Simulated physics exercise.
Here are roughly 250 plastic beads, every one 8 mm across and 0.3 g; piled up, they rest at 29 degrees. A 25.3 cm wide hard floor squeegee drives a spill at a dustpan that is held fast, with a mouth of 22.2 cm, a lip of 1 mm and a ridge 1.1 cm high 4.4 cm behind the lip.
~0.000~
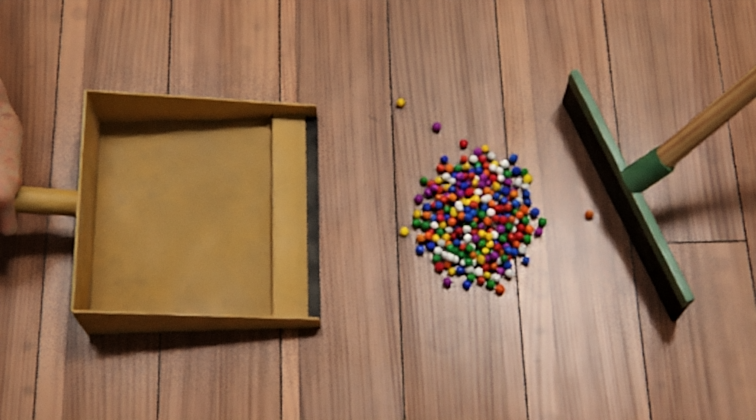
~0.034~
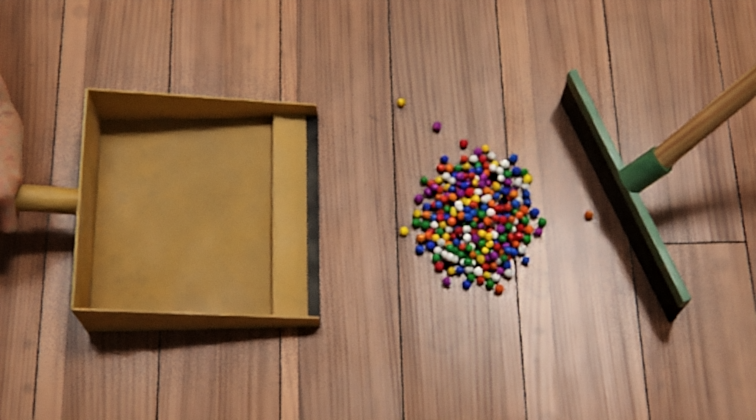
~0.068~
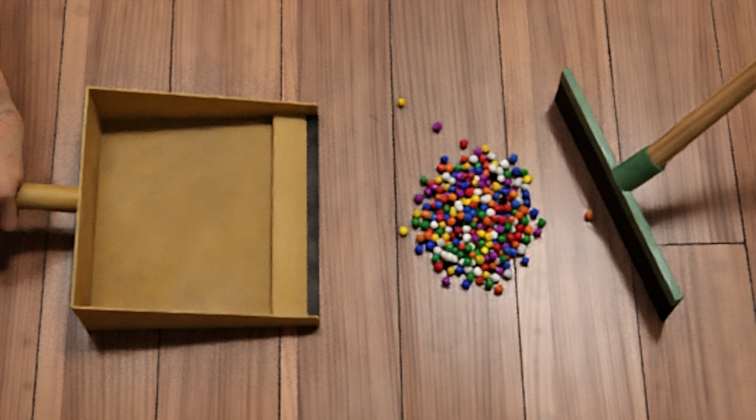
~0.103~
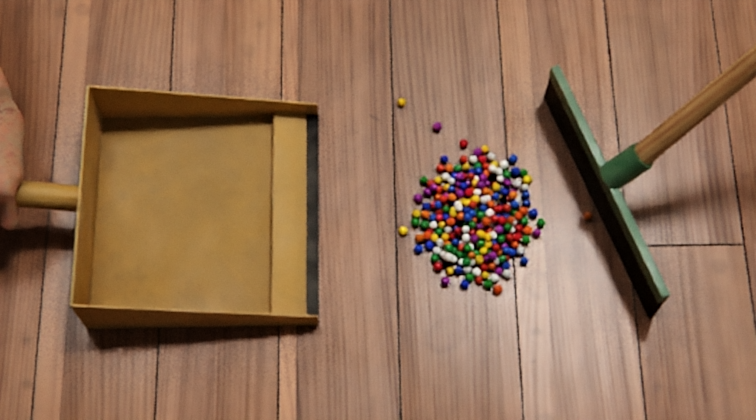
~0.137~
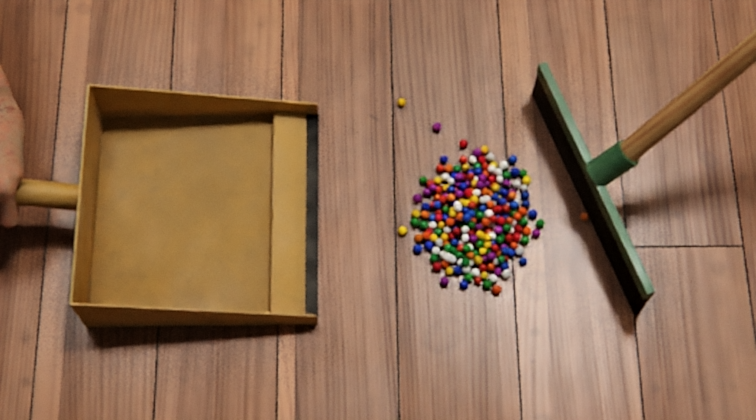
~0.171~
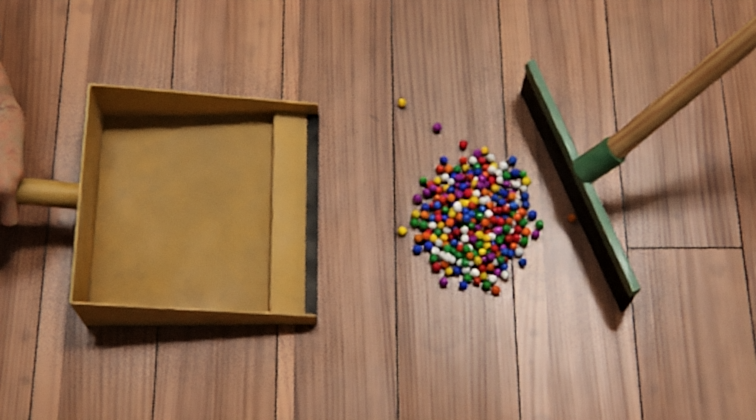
We see a tan dustpan held by a hand at left and a pile of multicoloured beads on a wooden floor, as a green long-handled squeegee slides a short way left toward the beads, which stay almost entirely still.
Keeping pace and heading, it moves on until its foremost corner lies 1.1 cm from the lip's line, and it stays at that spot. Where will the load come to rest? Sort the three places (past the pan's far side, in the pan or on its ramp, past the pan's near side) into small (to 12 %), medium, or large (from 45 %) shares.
Far side: Small. Pan: Small. Near side: Small.
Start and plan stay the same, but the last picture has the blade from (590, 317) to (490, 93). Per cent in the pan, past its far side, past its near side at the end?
Pan 30; far 0; near 20.
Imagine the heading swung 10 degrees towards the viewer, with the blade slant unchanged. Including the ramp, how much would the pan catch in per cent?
Roughly 0 per cent would finish in the pan or on its ramp.
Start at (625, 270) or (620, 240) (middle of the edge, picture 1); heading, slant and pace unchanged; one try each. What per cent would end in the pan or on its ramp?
First try about 5 per cent, second about 0 per cent.
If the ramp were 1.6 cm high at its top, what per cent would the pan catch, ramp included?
Estimated share: Around 0 in a hundred.
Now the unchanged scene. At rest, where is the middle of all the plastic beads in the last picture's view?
Roughly (370, 226).
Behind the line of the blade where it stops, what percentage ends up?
Estimate: About 15 %.
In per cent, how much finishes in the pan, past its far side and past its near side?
Far side 5; pan 0; near side 0.
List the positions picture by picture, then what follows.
The first picture shows blade from (686, 301) to (574, 79), moved 0.0 cm, 0 of the pieces shifted so far; middle of the pieces at (478, 219); pan at (186, 222).
The second picture shows blade from (683, 301) to (572, 79), moved 0.2 cm, 0 of the pieces shifted so far; middle of the pieces at (478, 218).
The third picture shows blade from (675, 299) to (566, 77), moved 0.9 cm, 0 of the pieces shifted so far; middle of the pieces at (477, 219).
The fourth picture shows blade from (662, 297) to (555, 75), moved 2.0 cm, 0 of the pieces shifted so far; middle of the pieces at (477, 219).
The fifth picture shows blade from (647, 293) to (542, 72), moved 3.2 cm, 0 of the pieces shifted so far; middle of the pieces at (476, 219).
The sixth picture shows blade from (633, 290) to (530, 69), moved 4.5 cm, 1 of the pieces shifted so far; middle of the pieces at (476, 220); pan at (186, 216). Its pace works out near 0.37 m/s, heading 20 degrees away from the viewer's side.
After 0.45 s, middle of the blade 15 cm from the lip; 0 % over the lip, far side 0 %, near side 0 %.
Then, at 0.63 s, middle of the blade 9 cm from the lip; 0 % over the lip, far side 0 %, near side 0 %.
After 0.94 s, middle of the blade 5 cm from the lip; 0 % over the lip, far side 5 %, near side 0 %.
In the end, at 1.3 s, far side 5 %, pan 0 %, near side 0 %, in front of the lip or behind the blade 95 %.
